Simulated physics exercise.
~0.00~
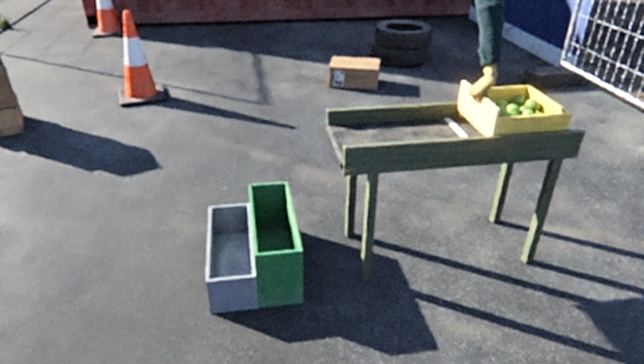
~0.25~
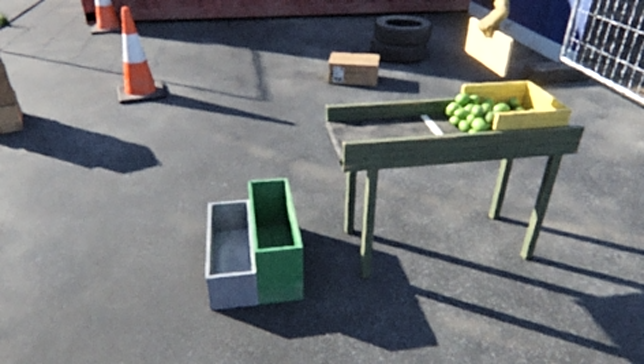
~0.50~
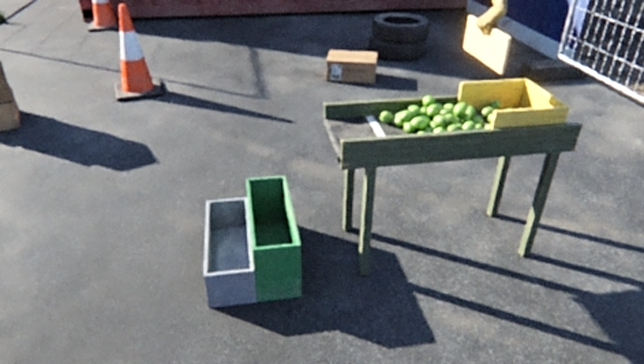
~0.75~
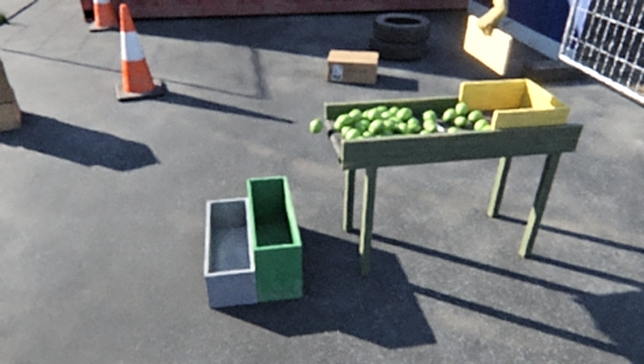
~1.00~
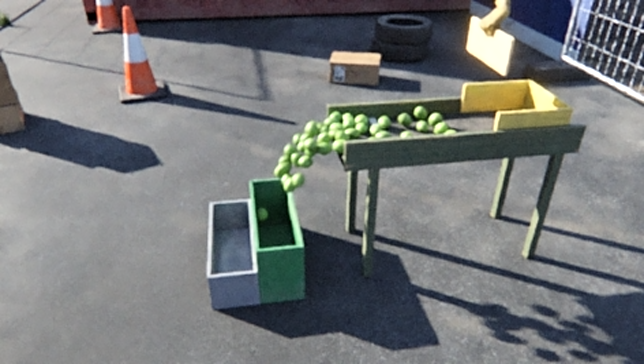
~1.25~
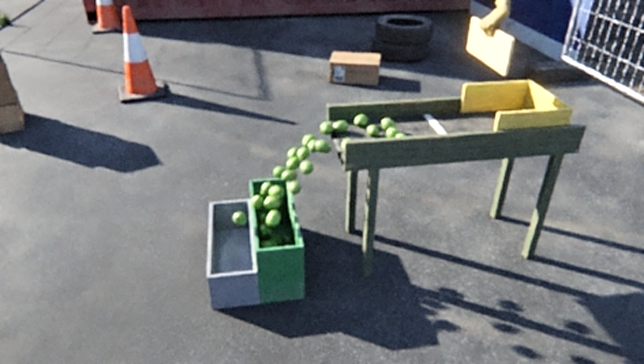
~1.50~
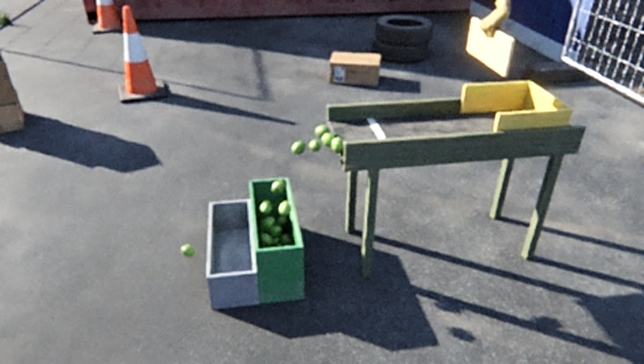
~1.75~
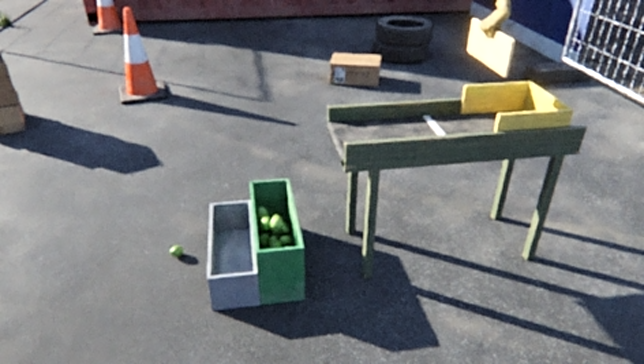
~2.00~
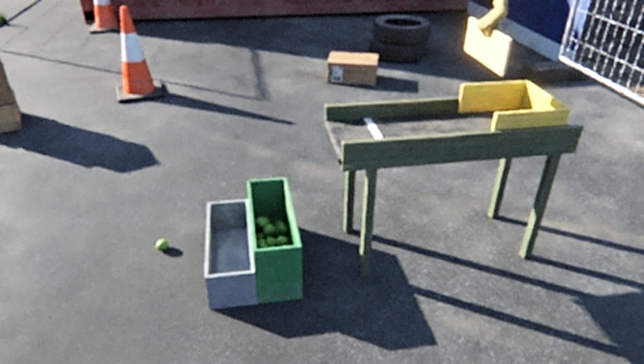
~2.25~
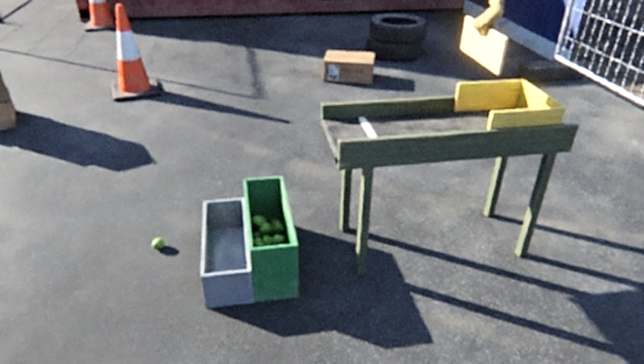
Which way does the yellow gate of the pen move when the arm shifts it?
The gate moves up, and it stays raised above the belt table afterwards.
